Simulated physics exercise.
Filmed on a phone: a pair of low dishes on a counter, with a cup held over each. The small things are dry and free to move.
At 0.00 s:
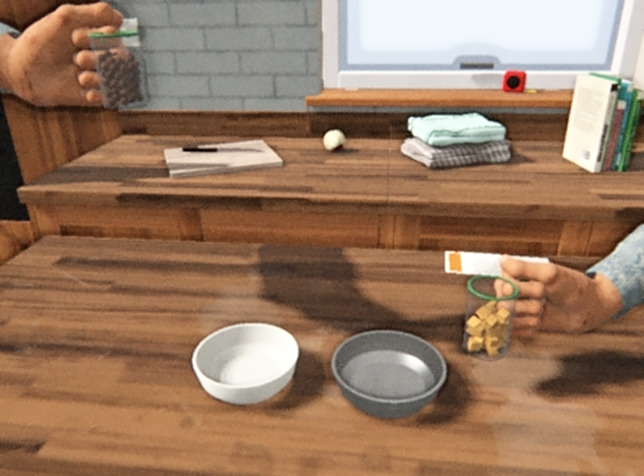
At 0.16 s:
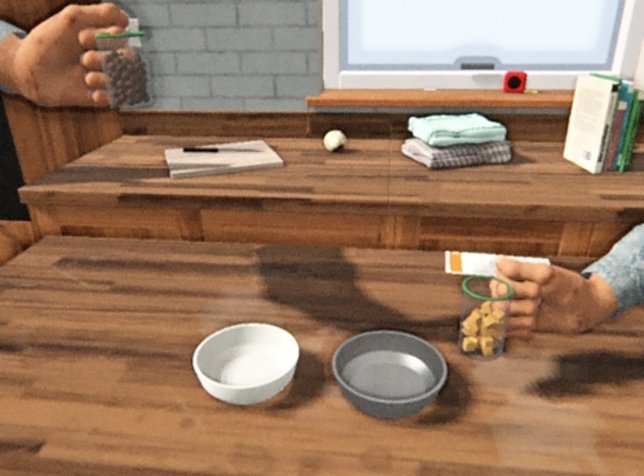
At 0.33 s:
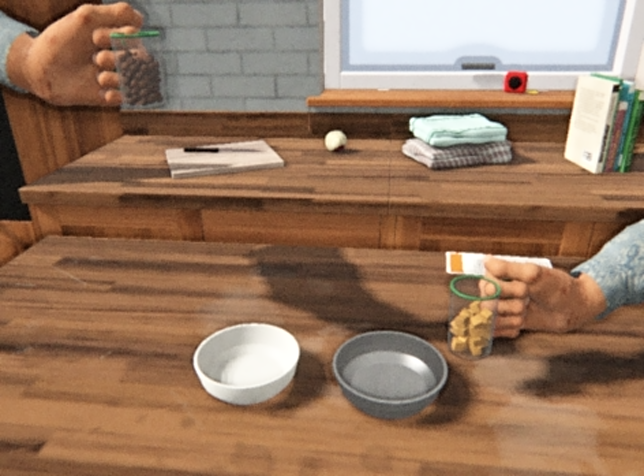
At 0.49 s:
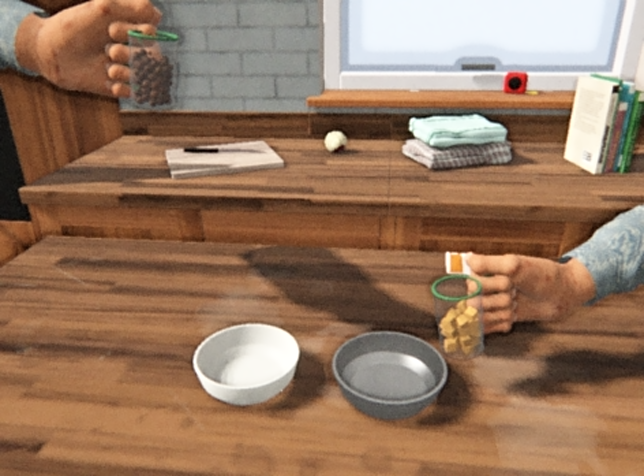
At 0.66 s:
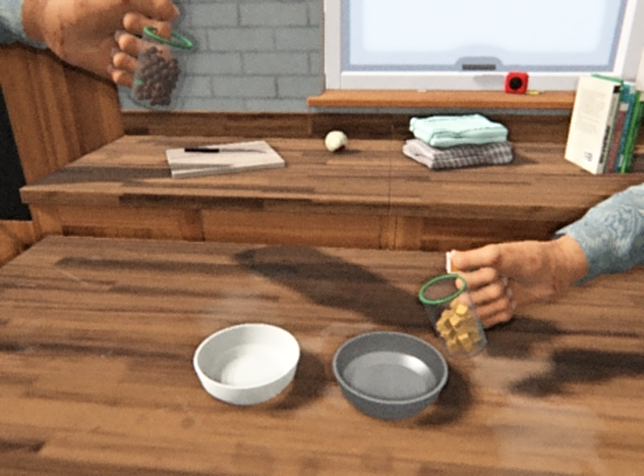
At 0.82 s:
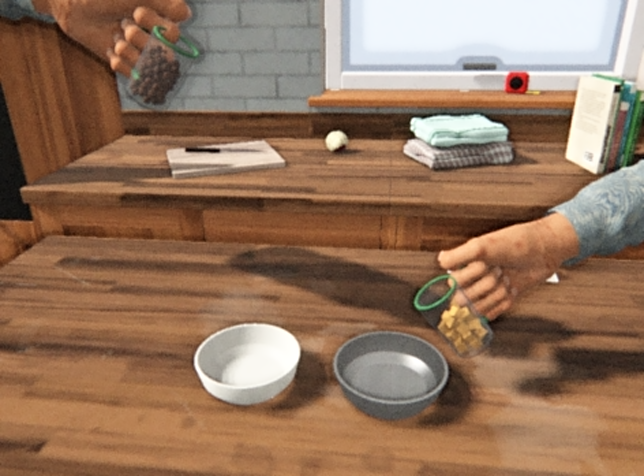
Two hands, each holding a clear green-rimmed cup, are seen from a steady, slightly raised front view across a wooden counter in a kitchen-like room. The left cup of dark brown berries is high above a white dish, the right cup of golden croutons low beside a grey one, with folded cloths and books behind. Both cups shift slightly inward upright, then tilt leftward together.
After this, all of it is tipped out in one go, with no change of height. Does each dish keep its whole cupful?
Left dish cannot keep them all in, right dish takes them without a loss.
After 1.16 s, left, all still in the cup; right, all still in the cup.
After 1.52 s, left, nearly all still in the cup, a stray few in the air; right, all still in the cup.
After 1.95 s, left, a small part still in the cup, about a quarter in the dish, about two thirds in the air; right, about a third still in the cup, about half in the dish, a small part in the air.
By the end (3.0 s), left, most in the dish, about a quarter outside the dish; right, all in the dish, none outside the dish.
